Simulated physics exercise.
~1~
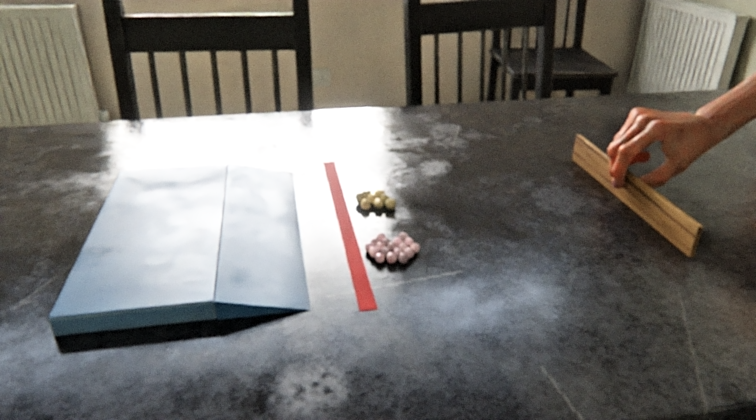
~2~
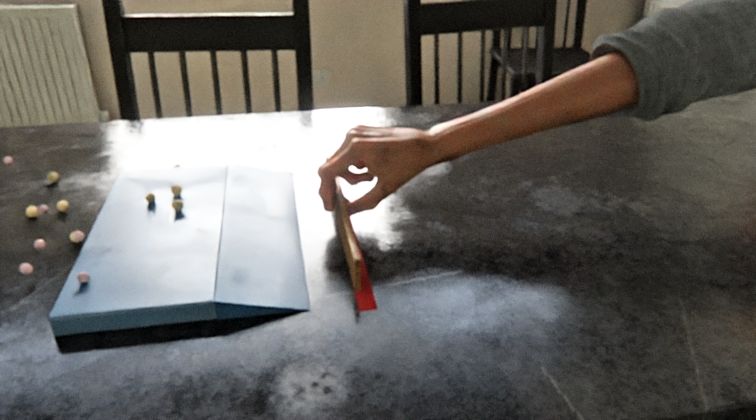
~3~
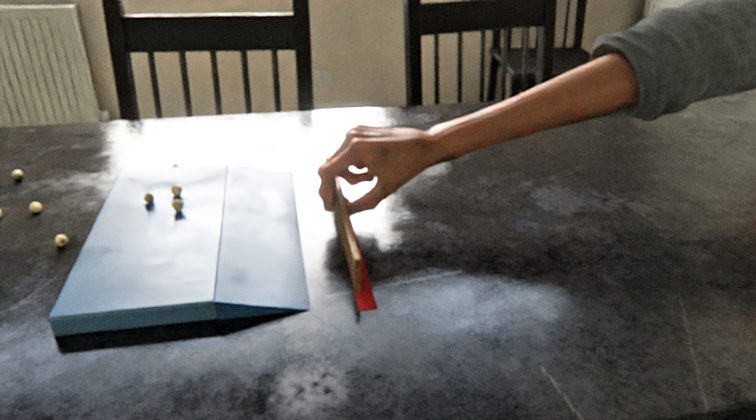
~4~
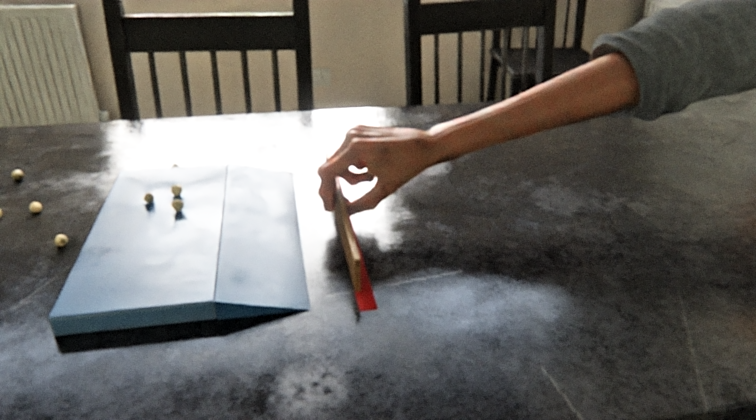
A hand with a strip of wood starts at the right of a dark, shiny table, seen from slightly above with black chairs and white radiators behind. A pale blue ramp sits at the left, with a line of red tape before it and two small clusters of beads, yellowish ones behind and pink ones in front. The hand sweeps the strip left to the tape and holds it there. The beads scatter up and beyond the ramp, and the pink ones roll out of view. Three yellowish beads rest on the blue top while three others lie past it at the far left.
